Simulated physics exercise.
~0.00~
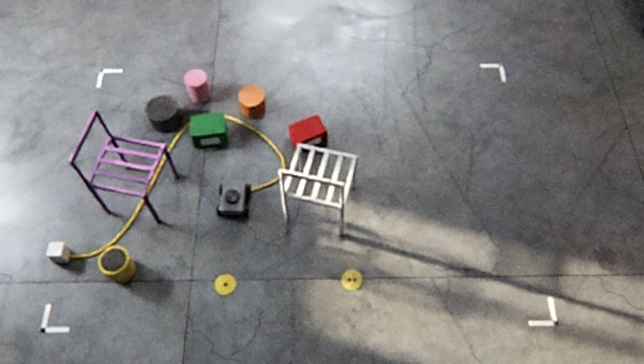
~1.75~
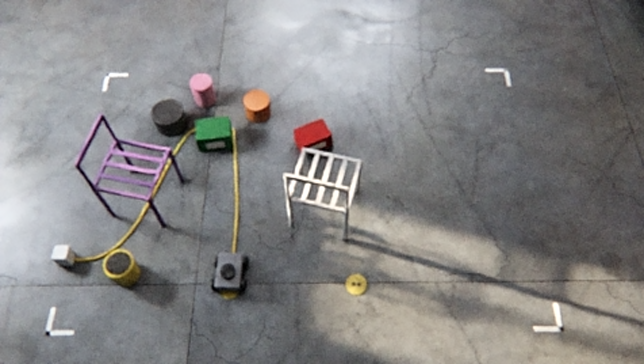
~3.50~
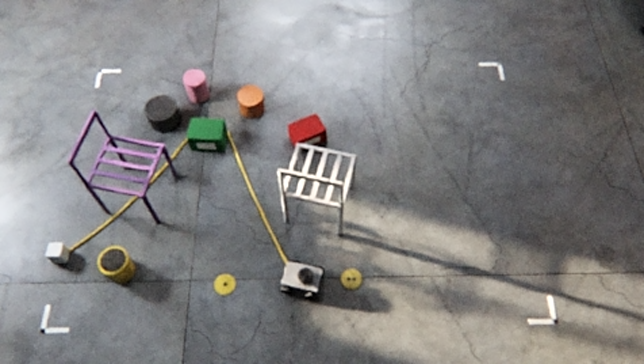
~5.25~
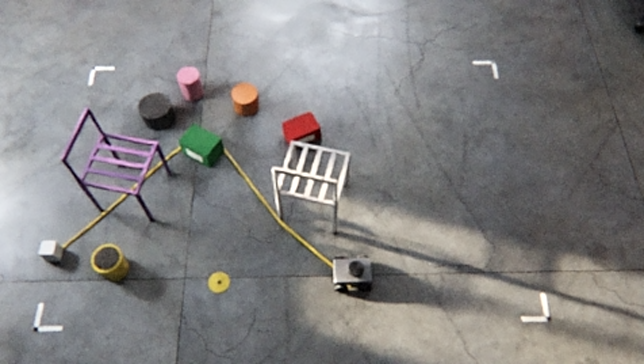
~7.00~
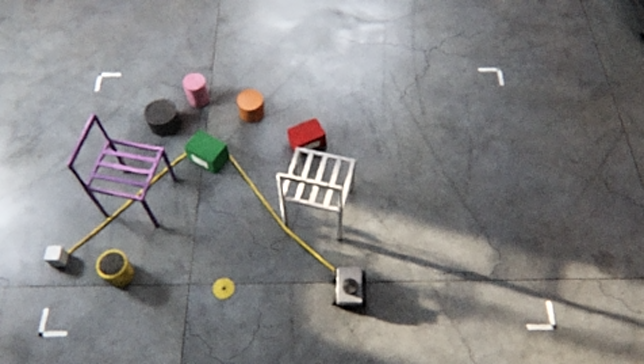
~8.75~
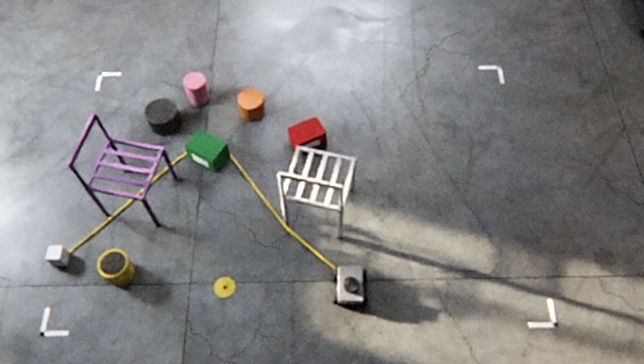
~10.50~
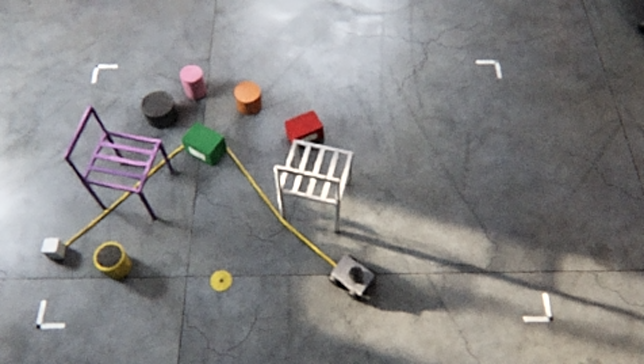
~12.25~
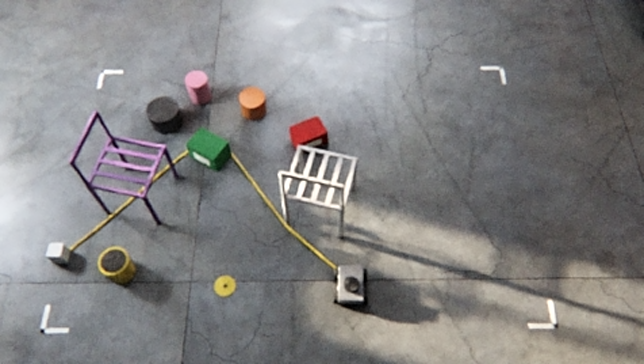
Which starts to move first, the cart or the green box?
The cart starts to move first. The green box shifts only later, once the cart has gone down and is heading right.
